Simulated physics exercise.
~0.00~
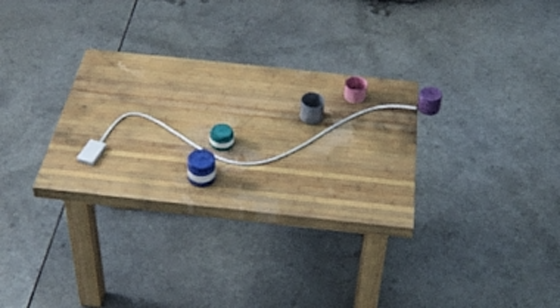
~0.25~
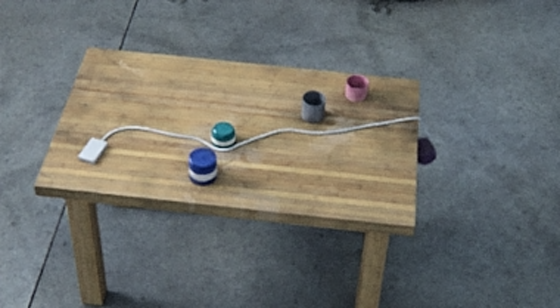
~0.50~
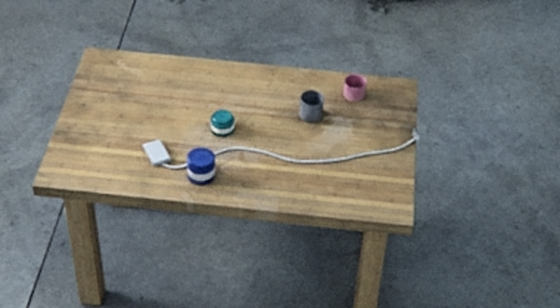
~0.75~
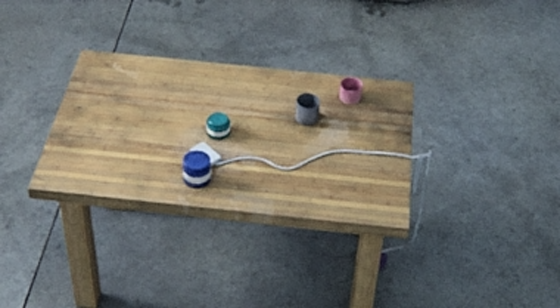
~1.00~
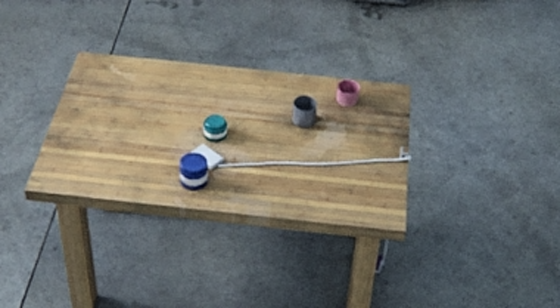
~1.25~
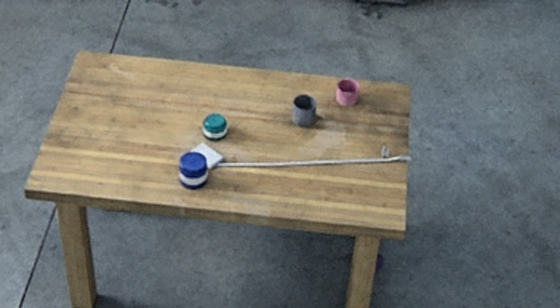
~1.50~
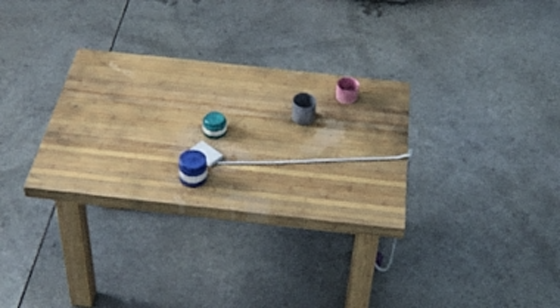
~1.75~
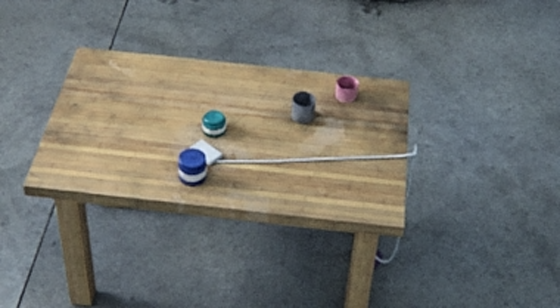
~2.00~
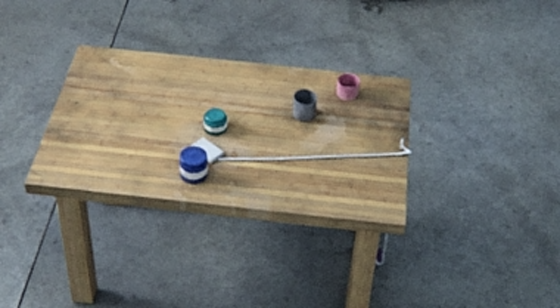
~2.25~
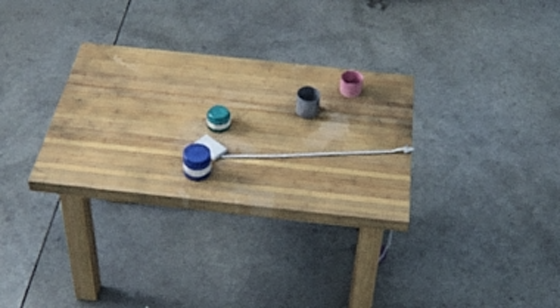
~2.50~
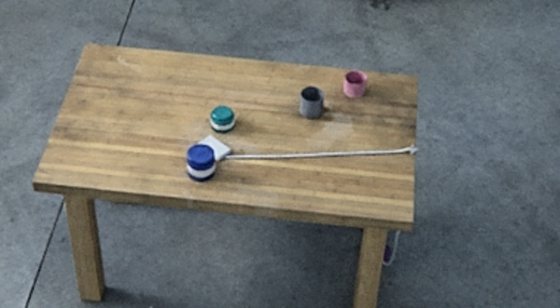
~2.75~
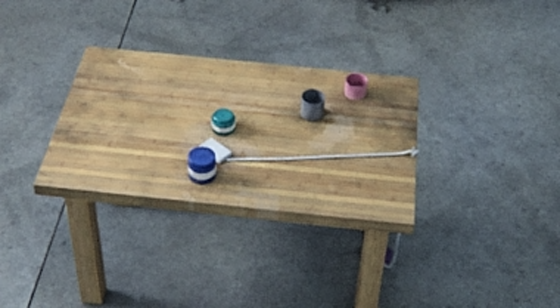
A purple object tied to a white cord dropped off the right edge of a wooden table, dragging the small white block at the other end rightward until it stopped by the blue and teal jars, still on the table, with the cord pulled straight.
